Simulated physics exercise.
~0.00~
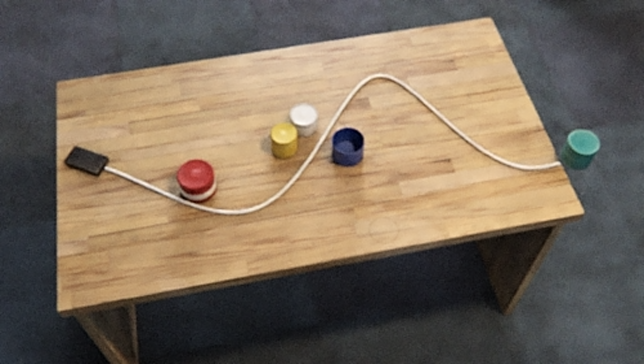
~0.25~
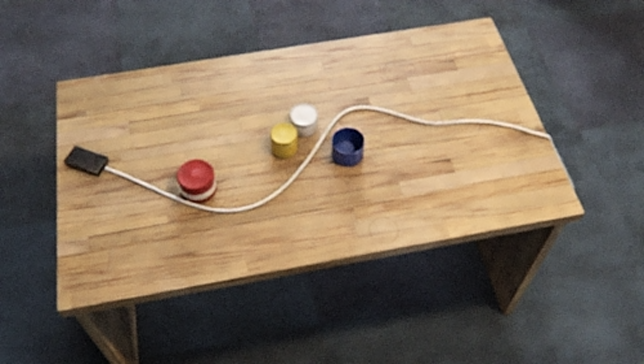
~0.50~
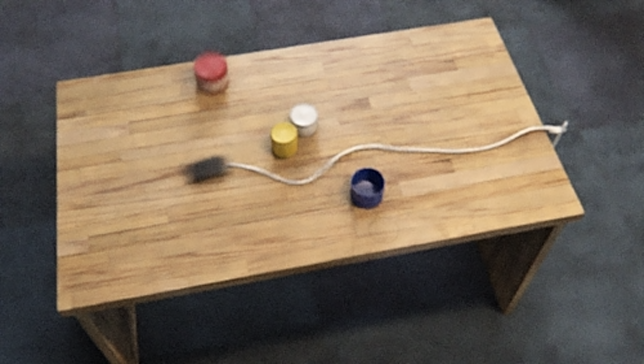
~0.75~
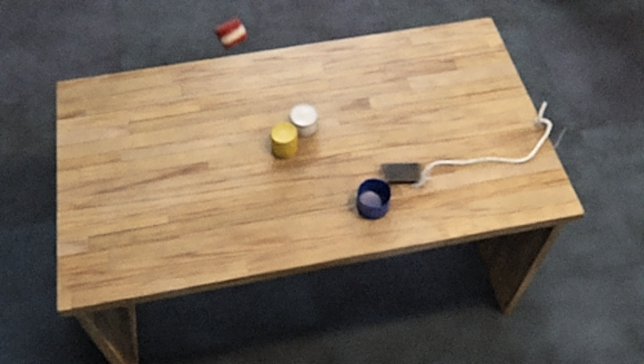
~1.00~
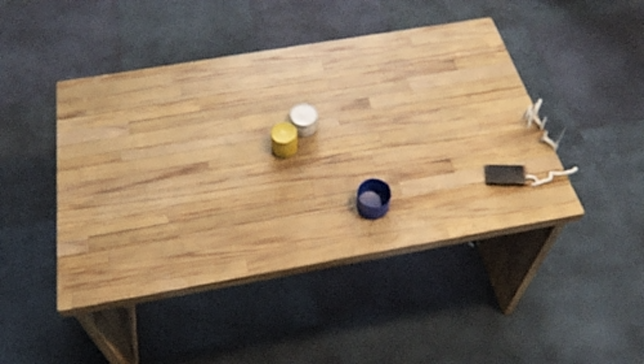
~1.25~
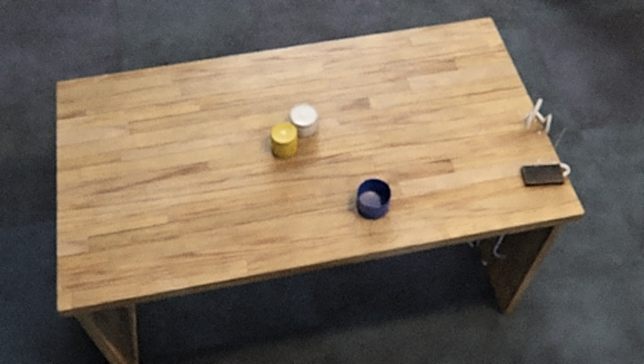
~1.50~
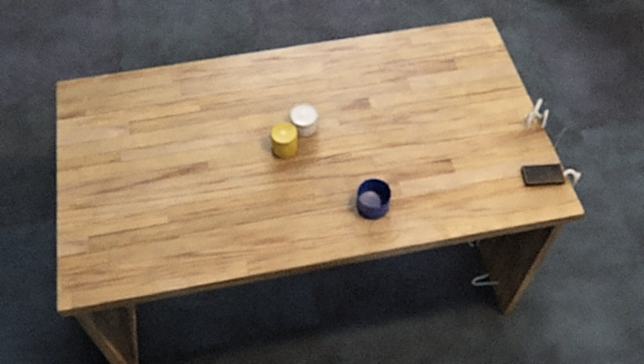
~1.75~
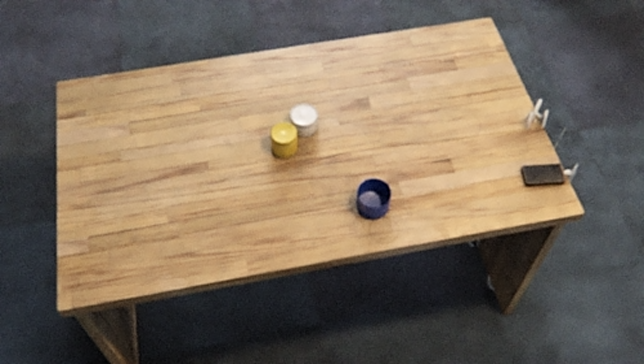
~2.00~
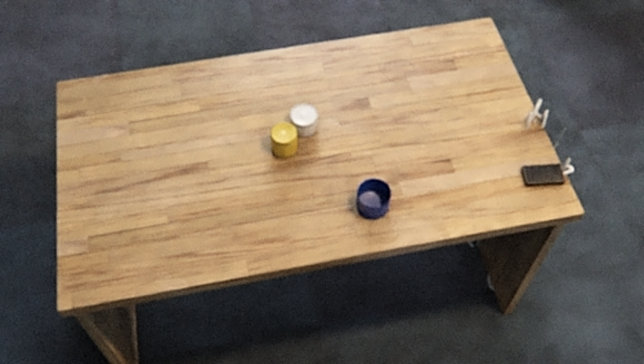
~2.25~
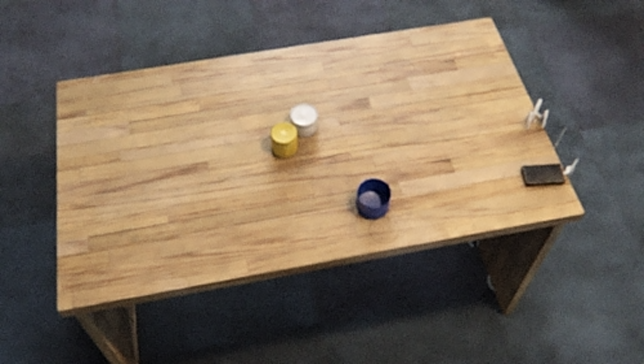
A white cable snakes across a wooden desk, linking a black phone on the left to a teal speaker at the right edge. The speaker drops off the side and out of view, pulling the cable straighter. The phone is then dragged rightward, while the red tin shifts toward the back edge and tumbles over it, and the blue cup slides a short way right and toward the front. The phone continues to the right edge and stops there, beside the bunched cable. The yellow tub and white canister never move, and the blue cup stays on the desk.
